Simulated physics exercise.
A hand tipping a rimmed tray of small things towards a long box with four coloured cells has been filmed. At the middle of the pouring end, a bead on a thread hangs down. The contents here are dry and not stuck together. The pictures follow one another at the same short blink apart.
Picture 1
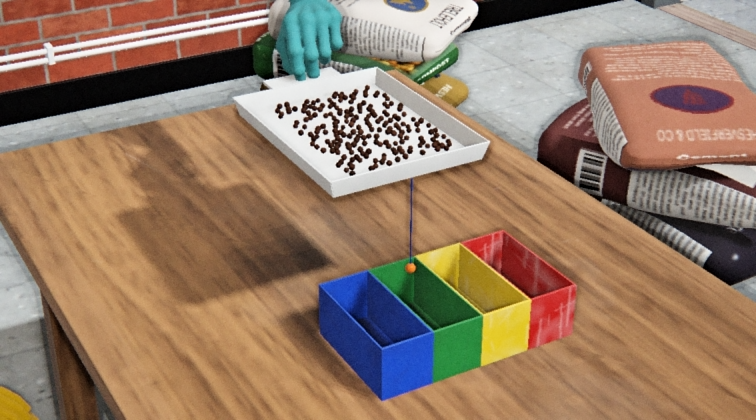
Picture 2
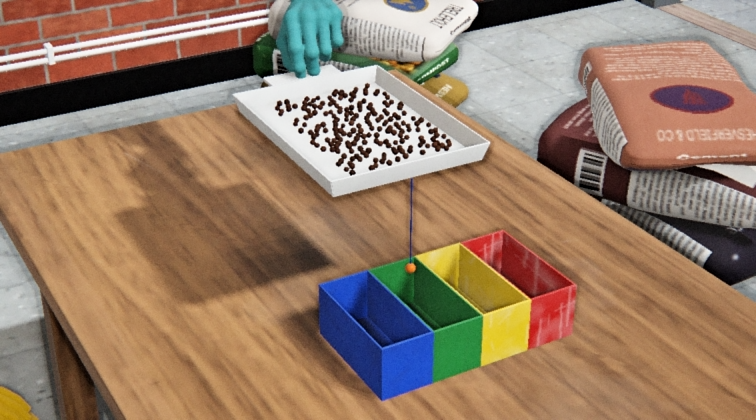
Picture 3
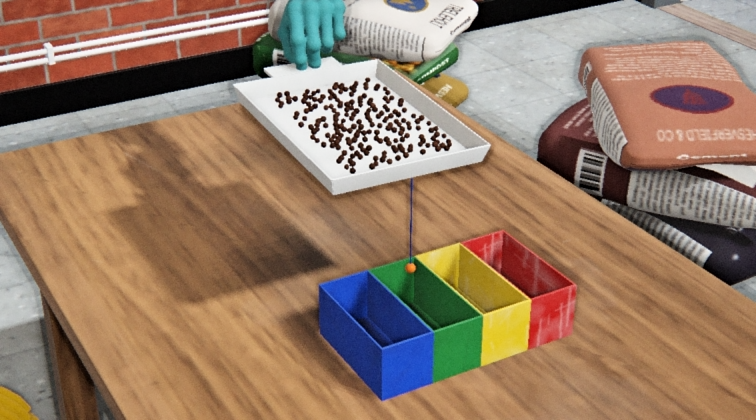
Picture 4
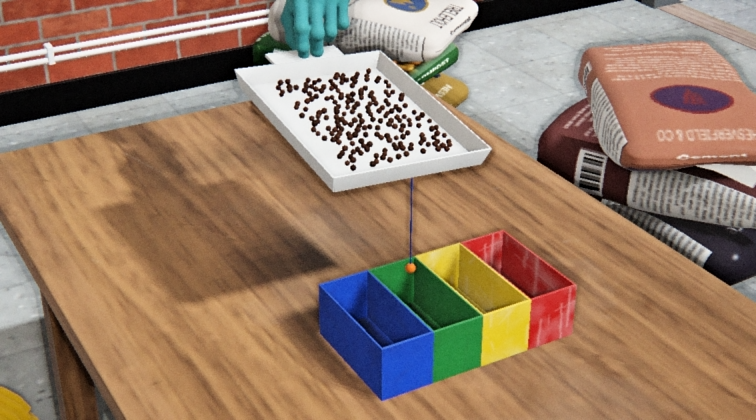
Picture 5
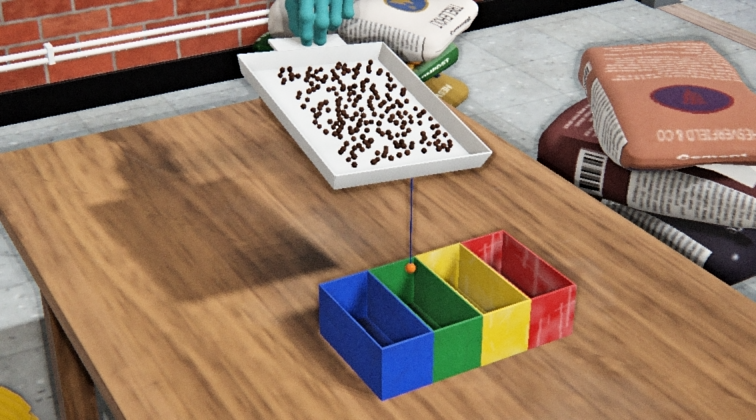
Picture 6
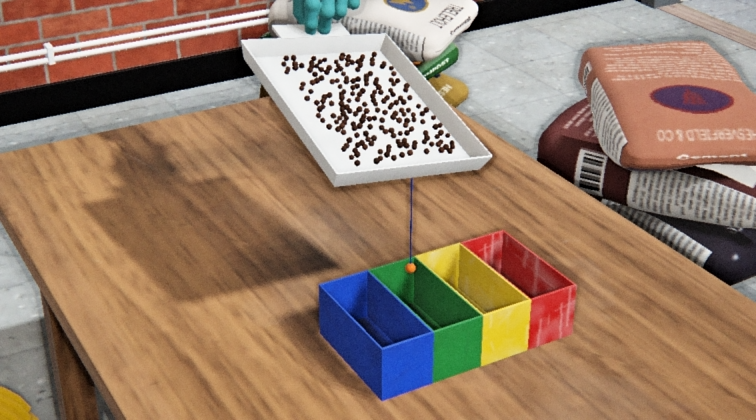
A gloved hand gradually tilts a white tray of small dark berries above four coloured cells.
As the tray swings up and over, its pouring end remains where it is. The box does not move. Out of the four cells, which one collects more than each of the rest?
The yellow cell collects the most.
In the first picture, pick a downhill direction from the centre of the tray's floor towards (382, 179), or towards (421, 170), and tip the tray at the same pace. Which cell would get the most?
Try 1 - blue / try 2 - the yellow cell.
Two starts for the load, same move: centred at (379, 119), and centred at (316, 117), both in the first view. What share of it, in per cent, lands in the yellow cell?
From the first start you get 70 in a hundred, from the second 60 in a hundred.
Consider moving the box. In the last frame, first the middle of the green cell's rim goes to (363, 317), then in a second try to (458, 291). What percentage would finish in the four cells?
First placement near 20 percent, second near 100 percent.
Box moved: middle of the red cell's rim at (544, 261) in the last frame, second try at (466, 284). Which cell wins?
The yellow cell, then the red one.
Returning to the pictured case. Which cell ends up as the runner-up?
Second place goes to the red cell.
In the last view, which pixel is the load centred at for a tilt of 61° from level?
In the last view, the load is centred close to (453, 156).
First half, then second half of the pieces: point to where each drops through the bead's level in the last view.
I'd put it at roughly (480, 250), and after that at roughly (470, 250).
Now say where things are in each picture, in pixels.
In the first picture, corners of the pouring end at (333, 179) and (482, 141), level; middle of the load at (359, 127), allspice berries; bead on its thread at (410, 268); blue cell at (407, 361); green cell at (457, 344); yellow cell at (506, 328); red cell at (552, 312).
In the second picture, corners of the pouring end at (334, 178) and (483, 142), level; middle of the load at (359, 126).
In the third picture, corners of the pouring end at (335, 176) and (483, 144), tipped barely, lowest at the right corner; middle of the load at (359, 122).
In the fourth picture, corners of the pouring end at (336, 174) and (484, 147), tipped a little, lowest at the right corner; middle of the load at (360, 116).
In the fifth picture, corners of the pouring end at (338, 172) and (485, 150), tipped a little, lowest at the right corner; middle of the load at (361, 109).
In the sixth picture, corners of the pouring end at (340, 170) and (485, 153), tipped clearly, lowest at the right corner; middle of the load at (365, 104); blue cell at (407, 361); green cell at (457, 344); yellow cell at (506, 328); red cell at (552, 312).
Soon after the last picture, tray tipped steeply; nearly all on the tray; a stray few in the red cell; a small part falling or outside the box.
A little later, tray tipped past a quarter turn; about half on the tray; about a quarter in the yellow cell; a small part in the red cell; about a quarter falling or outside the box.
Later still, tray tipped past a quarter turn; about two thirds in the yellow cell; about a quarter in the red cell; a stray few in the green cell.
At rest, tray tipped past a quarter turn; about two thirds in the yellow cell; about a quarter in the red cell; a stray few in the green cell; none in the blue cell.
